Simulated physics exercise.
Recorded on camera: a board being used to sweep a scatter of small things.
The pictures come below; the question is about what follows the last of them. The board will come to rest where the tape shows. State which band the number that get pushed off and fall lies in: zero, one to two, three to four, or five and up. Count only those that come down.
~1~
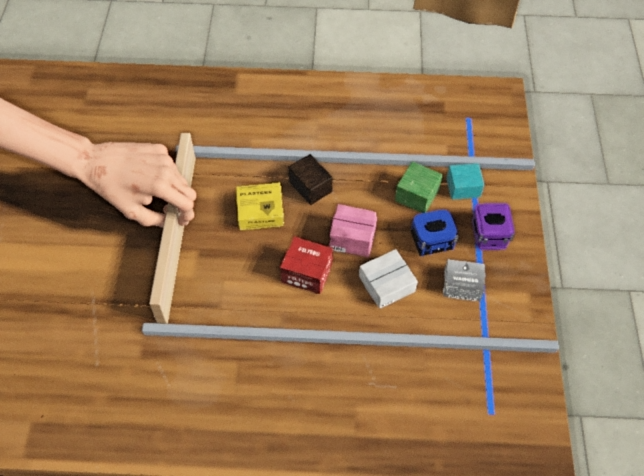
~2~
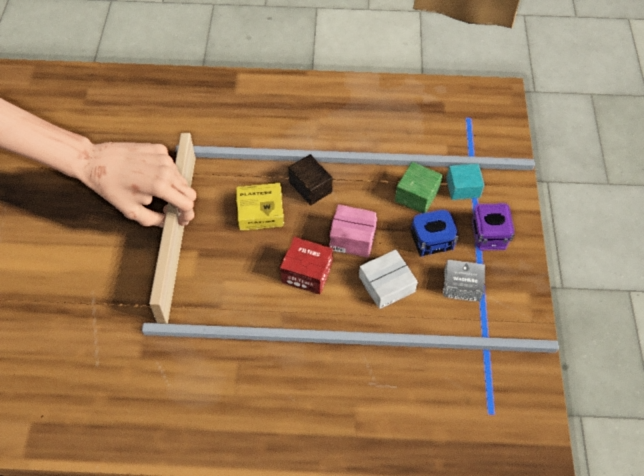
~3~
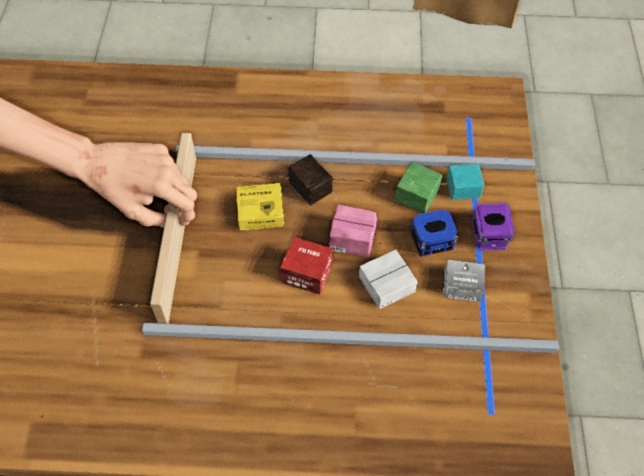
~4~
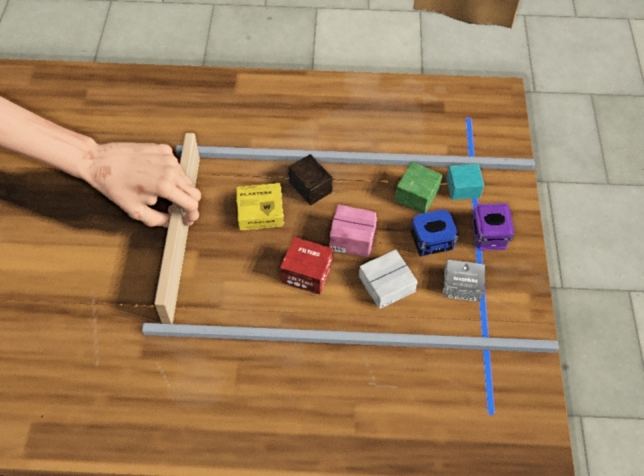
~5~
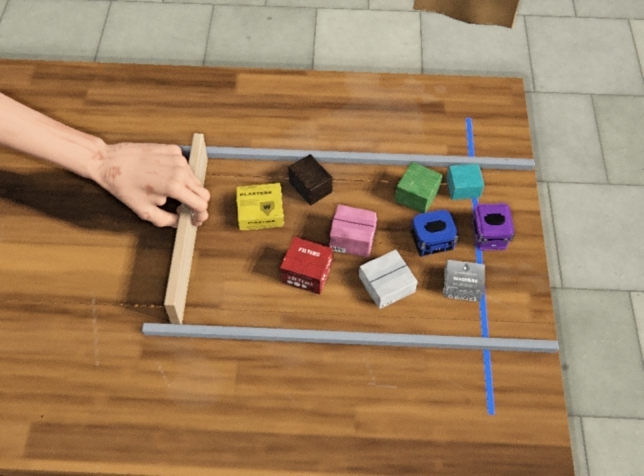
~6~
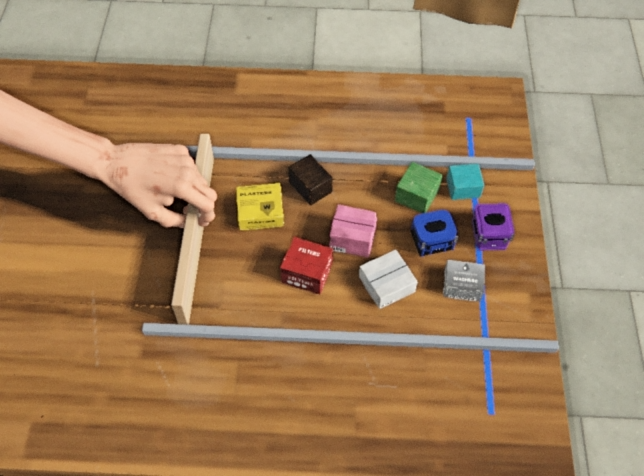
The push will send three or four off the table.
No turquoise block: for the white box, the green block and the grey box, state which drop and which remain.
In that case the white box stays where it is, the green block stays where it is, the grey box goes off the edge.
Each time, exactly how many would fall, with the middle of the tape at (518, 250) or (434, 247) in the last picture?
Down on the floor: 7 and 1.
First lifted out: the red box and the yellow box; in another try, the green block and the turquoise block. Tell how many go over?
First 2, second 3.
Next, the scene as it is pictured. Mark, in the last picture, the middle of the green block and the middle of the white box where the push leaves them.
About (526, 202), and the other about (548, 295).
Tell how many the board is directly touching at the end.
At rest, 3 are in contact.
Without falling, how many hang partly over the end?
4, I think.
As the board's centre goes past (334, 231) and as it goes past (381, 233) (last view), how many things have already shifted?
The count reaches 6 first and 10 second.
Early on, none off yet; purple case at rest near (492, 227); turquoise block at rest near (465, 182); grey box at rest near (464, 281).
Finally, the number that fall off is three or four; lost, blue case, grey box and purple case.
